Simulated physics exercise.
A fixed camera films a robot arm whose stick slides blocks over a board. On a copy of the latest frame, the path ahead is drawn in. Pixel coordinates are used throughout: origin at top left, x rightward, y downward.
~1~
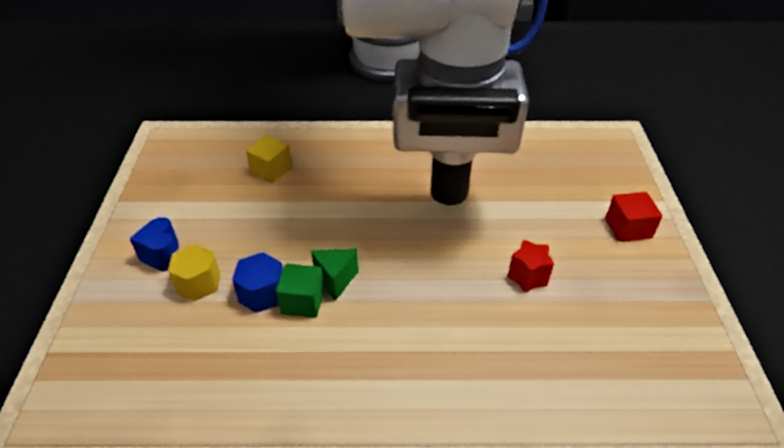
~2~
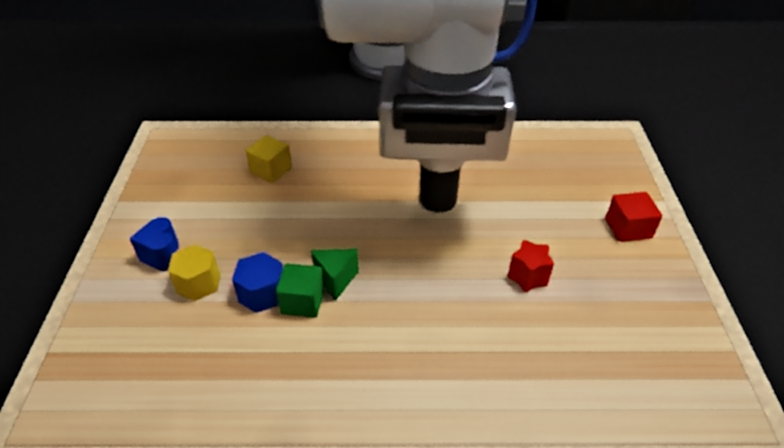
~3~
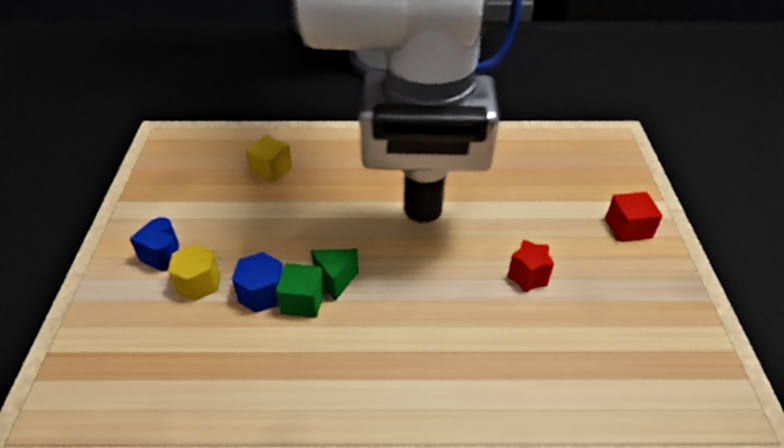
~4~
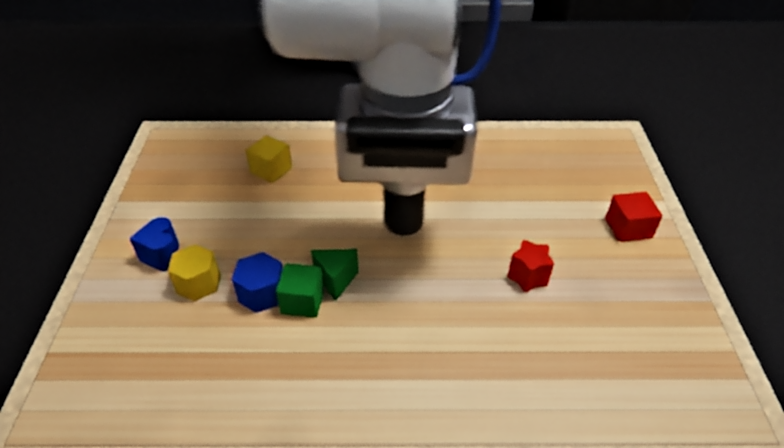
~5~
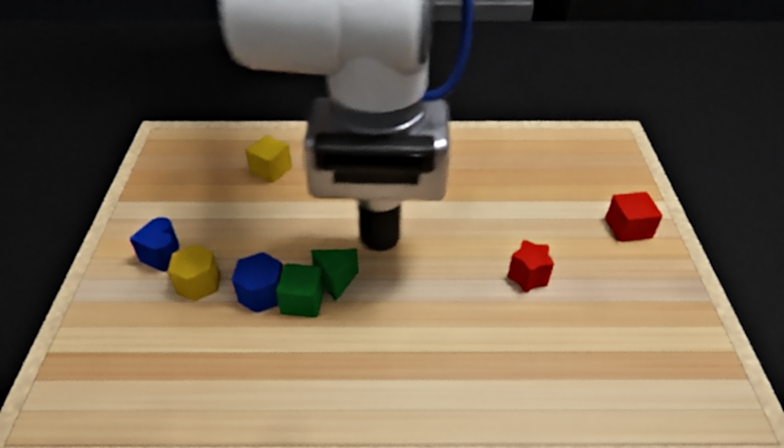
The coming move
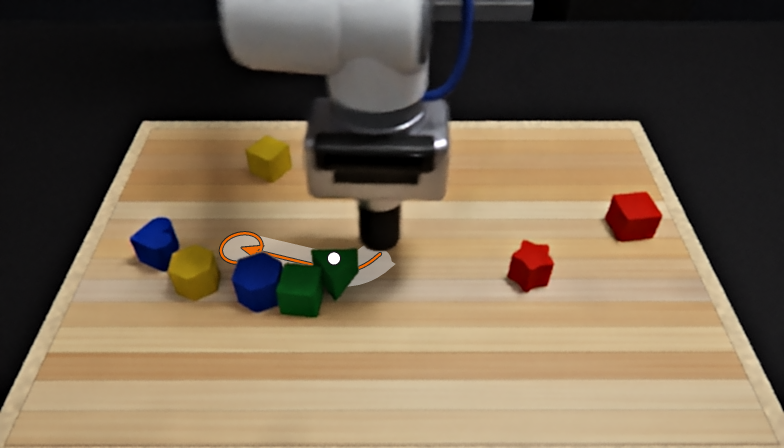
At the start, a robot arm holds a dark stick over a wooden board scattered with red, yellow, blue and green blocks. The arm then moves left and toward the viewer, bringing the stick close to the green triangle's right side, while all the blocks stay still.
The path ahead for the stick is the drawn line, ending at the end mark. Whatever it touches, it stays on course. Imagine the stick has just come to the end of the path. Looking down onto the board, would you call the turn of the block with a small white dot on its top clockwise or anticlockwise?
My answer: Anticlockwise.
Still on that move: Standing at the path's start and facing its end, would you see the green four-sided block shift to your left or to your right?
It goes toward the left-hand side.
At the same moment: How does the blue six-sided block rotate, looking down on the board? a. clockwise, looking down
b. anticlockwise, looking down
I choose a.
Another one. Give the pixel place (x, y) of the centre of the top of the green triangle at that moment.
Its top middle: (293, 272).
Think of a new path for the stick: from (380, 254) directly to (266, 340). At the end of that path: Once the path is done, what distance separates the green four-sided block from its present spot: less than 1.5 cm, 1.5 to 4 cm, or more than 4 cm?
Over 4 cm.
The line goes from (380, 254) over (336, 270) and (288, 259) to (241, 248); the dot is on the green triangle.
On the path given first. One third of the way, stick at (334, 254); blue six-sided block at (250, 272), turned 20° clockwise; green four-sided block at (276, 302), turned 10° clockwise; green triangle at (306, 279), turned 40° anticlockwise.
Two thirds of the way, stick at (285, 243); blue six-sided block at (250, 272), turned 20° clockwise; green four-sided block at (273, 307); green triangle at (293, 272), turned 85° anticlockwise.
At the end, stick at (237, 232); yellow six-sided block unmoved; blue six-sided block at (250, 272), turned 20° clockwise; green four-sided block at (273, 307); green triangle at (293, 272), turned 85° anticlockwise.
